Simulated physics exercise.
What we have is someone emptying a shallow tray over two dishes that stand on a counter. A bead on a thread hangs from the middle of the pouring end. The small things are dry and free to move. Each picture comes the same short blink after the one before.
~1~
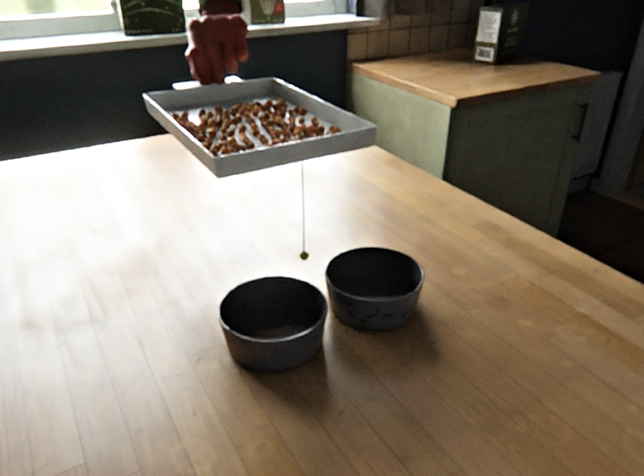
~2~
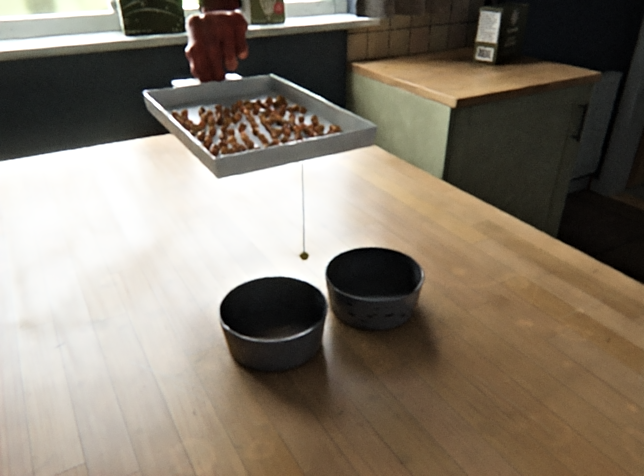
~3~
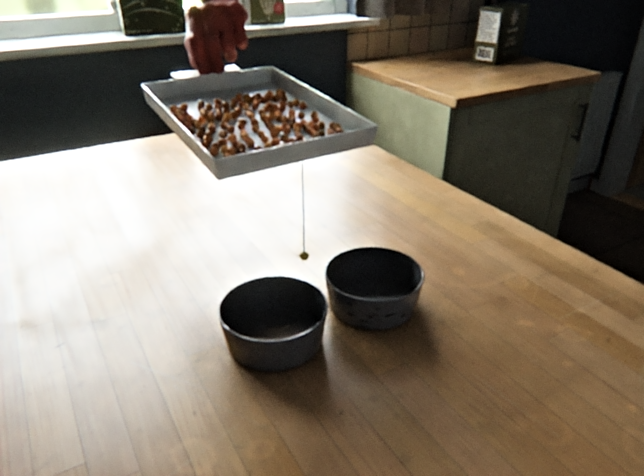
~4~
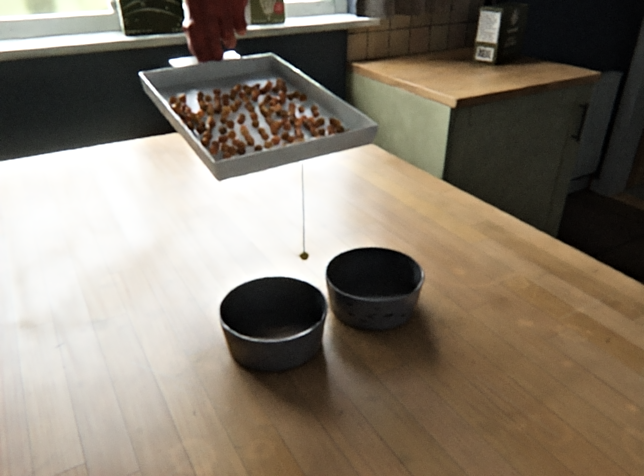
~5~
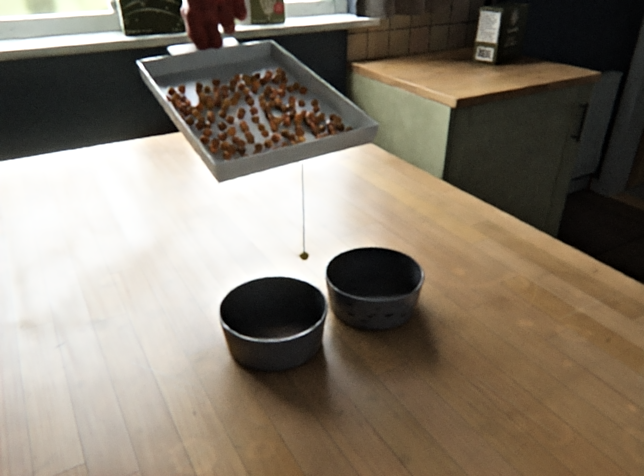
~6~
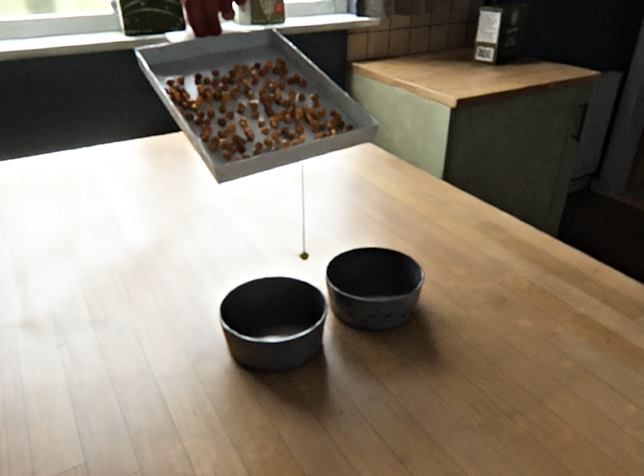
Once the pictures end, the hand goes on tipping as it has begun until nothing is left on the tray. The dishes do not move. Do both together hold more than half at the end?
The two hold the larger part of the load.
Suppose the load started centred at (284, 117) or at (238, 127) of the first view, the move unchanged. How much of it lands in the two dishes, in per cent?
In turn 70 and 90 in a hundred.
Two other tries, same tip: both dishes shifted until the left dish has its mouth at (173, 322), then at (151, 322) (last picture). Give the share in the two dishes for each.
Near 60 % and 60 %.
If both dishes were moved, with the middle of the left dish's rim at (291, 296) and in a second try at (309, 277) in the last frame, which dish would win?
In turn: Left; the dish on the left.
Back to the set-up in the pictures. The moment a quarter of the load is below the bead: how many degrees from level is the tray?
Near 110 degrees.
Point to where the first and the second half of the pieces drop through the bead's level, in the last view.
The first part at (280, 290); the rest at (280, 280).
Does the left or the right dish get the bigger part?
The winner is the left dish.
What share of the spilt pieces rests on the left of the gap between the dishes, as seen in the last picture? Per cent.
Some 30 per cent.
Soon after the last picture, tray tipped steeply; all on the tray.
A little later, tray tipped right over; nearly all on the tray; a stray few outside both; a stray few in the air.
Later still, tray tipped past a quarter turn; most in the left dish; a small part in the right dish; a small part outside both.
At rest, tray tipped past a quarter turn; most in the left dish; a small part in the right dish; a small part outside both.
